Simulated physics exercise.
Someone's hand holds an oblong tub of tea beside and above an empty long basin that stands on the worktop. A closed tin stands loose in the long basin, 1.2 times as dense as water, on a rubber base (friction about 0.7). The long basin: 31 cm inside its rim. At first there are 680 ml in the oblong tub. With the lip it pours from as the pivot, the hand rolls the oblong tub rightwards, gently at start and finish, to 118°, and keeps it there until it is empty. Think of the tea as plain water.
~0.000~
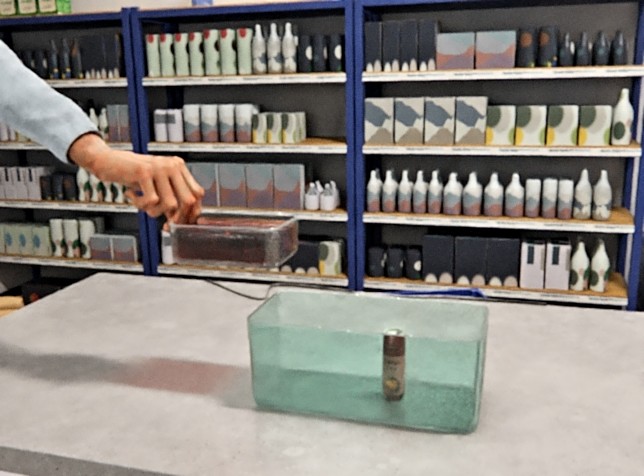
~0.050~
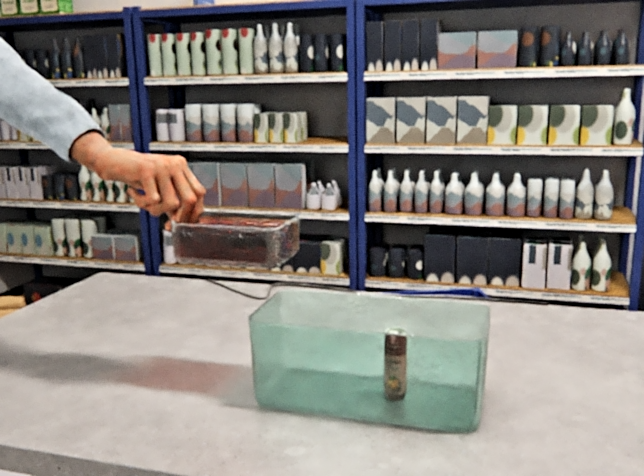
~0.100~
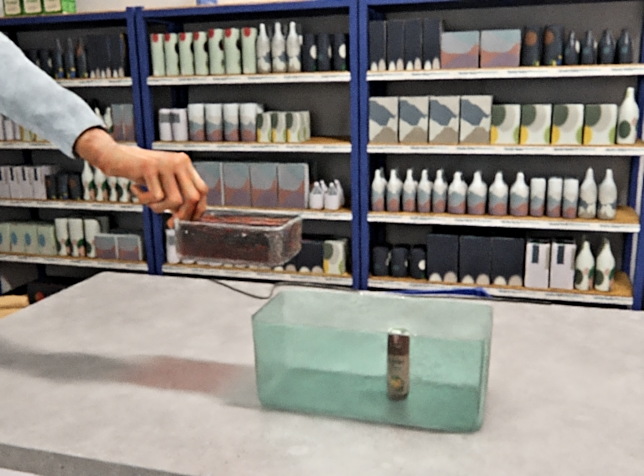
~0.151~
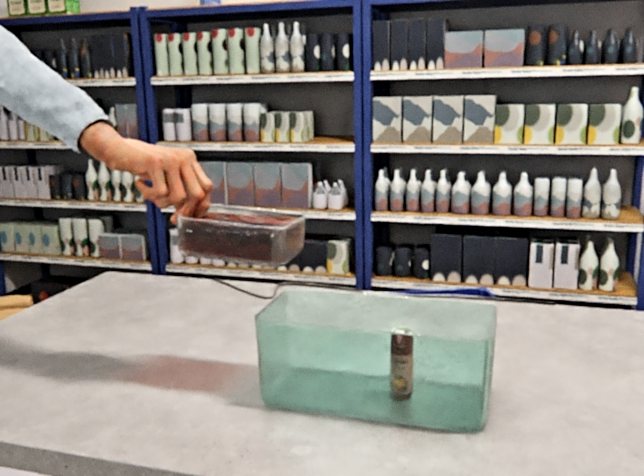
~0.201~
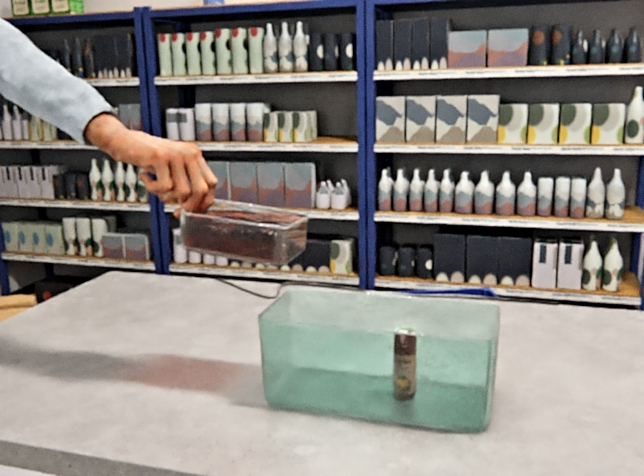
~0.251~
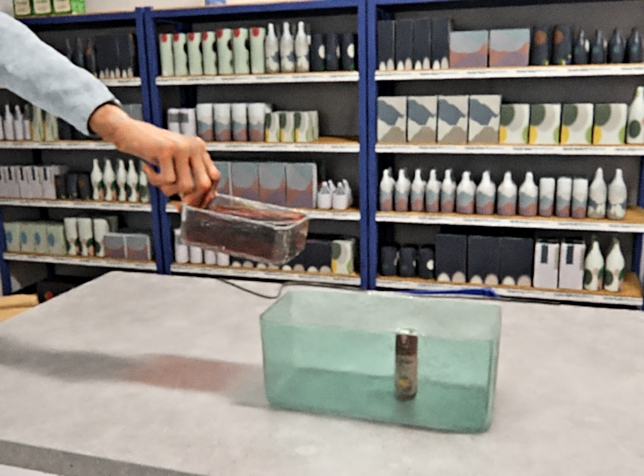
A hand holding a small clear tub of dark liquid above a larger greenish basin containing a small tin, slowly tilting it slightly rightwards.
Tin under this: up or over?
Looks to me like it holds out.
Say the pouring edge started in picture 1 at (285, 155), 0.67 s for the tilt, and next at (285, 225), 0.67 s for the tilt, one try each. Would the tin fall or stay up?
In the first try it remains standing; in the second it comes down.
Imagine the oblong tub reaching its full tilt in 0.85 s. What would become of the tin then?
In that case the tin overturns.
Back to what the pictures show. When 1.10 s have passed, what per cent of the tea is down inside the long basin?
Roughly 82 per cent.
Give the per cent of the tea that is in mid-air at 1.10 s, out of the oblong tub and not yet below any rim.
About 7 per cent.
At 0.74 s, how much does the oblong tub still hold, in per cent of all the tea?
I'd estimate some 28 % remains.
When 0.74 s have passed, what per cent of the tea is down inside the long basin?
About 24%.
After 0.74 s the tilt is 66° and 27 per cent is still to pour; the tin stands where it began.
After 1.10 s the tilt is 106° and 3 per cent is still to pour; the tin stands where it began.
After 1.47 s the tilt is 118° and 0 per cent is still to pour; the tin stands where it began.
After 1.88 s the tilt is 118° and 0 per cent is still to pour; the tin stands where it began.
In the end the tin stands where it began.
